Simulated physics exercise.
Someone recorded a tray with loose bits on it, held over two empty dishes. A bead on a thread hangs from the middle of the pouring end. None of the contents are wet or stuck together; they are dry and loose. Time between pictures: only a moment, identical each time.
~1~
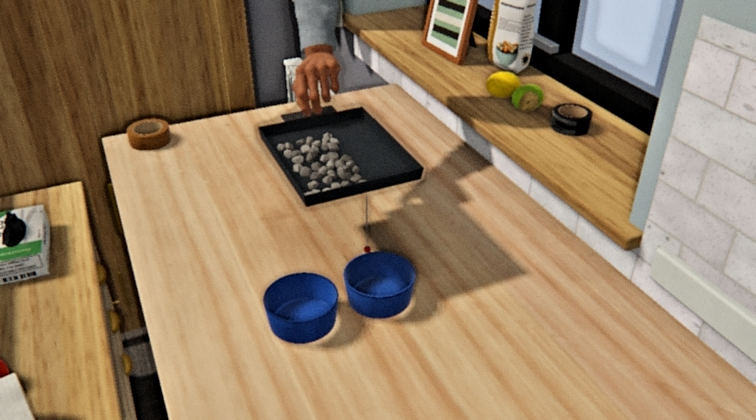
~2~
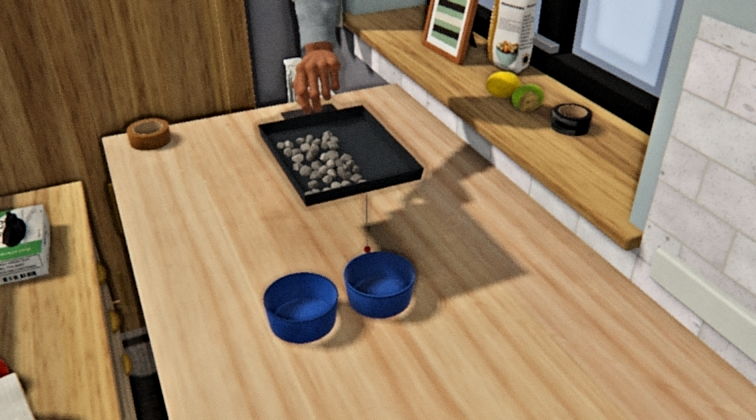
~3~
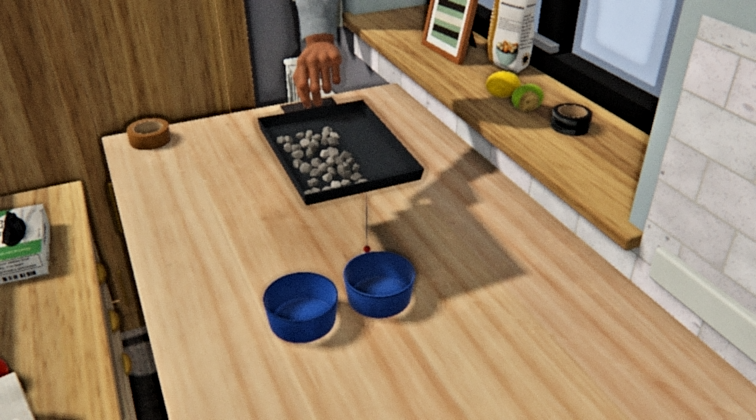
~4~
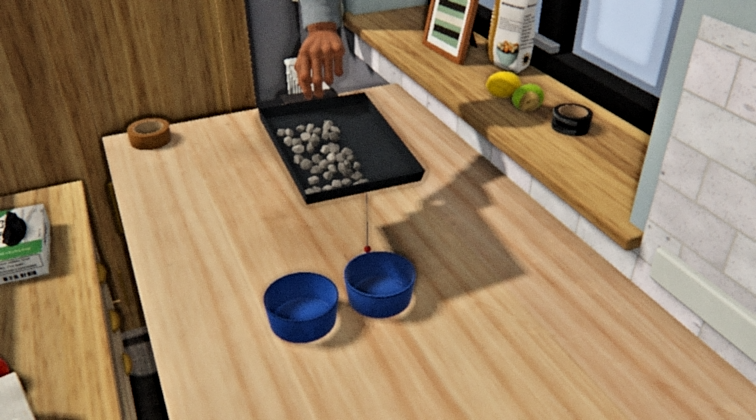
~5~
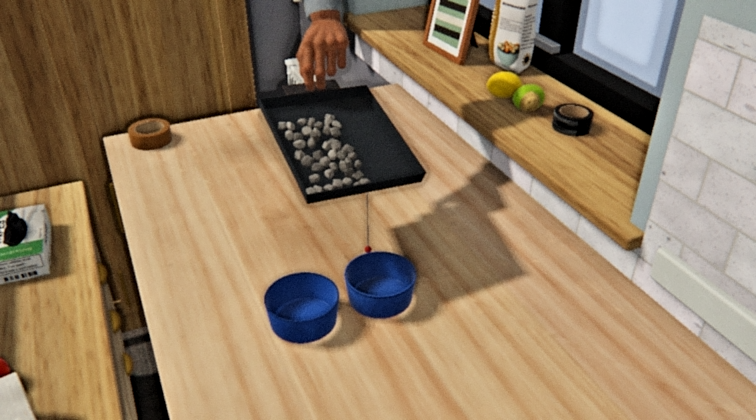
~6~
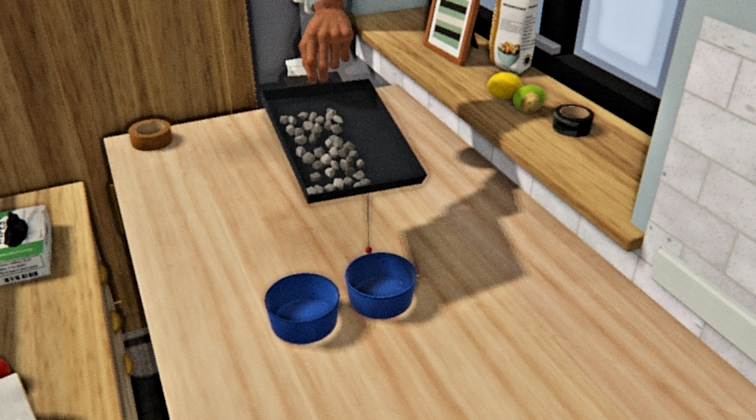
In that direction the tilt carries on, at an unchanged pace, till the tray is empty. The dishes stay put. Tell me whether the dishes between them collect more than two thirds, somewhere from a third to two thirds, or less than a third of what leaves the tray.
Counting both dishes, they collect a third to two thirds of the pieces.
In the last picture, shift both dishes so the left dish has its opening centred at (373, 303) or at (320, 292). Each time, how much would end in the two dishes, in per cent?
Approximately 30 percent, followed by approximately 70 percent.
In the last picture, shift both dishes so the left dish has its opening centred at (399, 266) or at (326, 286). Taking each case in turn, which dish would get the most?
The one on the left side, then the one on the right side.
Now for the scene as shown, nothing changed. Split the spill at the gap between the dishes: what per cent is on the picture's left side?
It works out to some 0 per cent.
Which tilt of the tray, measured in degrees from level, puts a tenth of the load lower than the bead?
It's turned some 95 degrees by then.
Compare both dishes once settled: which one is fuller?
Result - fuller dish: Right-side dish.
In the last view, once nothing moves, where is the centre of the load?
Last view, centre at rest - approx. (401, 291).
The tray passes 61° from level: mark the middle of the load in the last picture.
I'd put the middle close to (370, 174).
Just after the last frame, tray tipped steeply; almost all on the tray; just a few in the air.
A moment on, tray tipped right over; the larger part on the tray; about a tenth in the right dish; about a tenth outside both.
Further on, tray tipped past a quarter turn; roughly half in the right dish; roughly half outside both.
When it is over, tray tipped past a quarter turn; not one in the left dish; roughly half in the right dish; roughly half outside both.
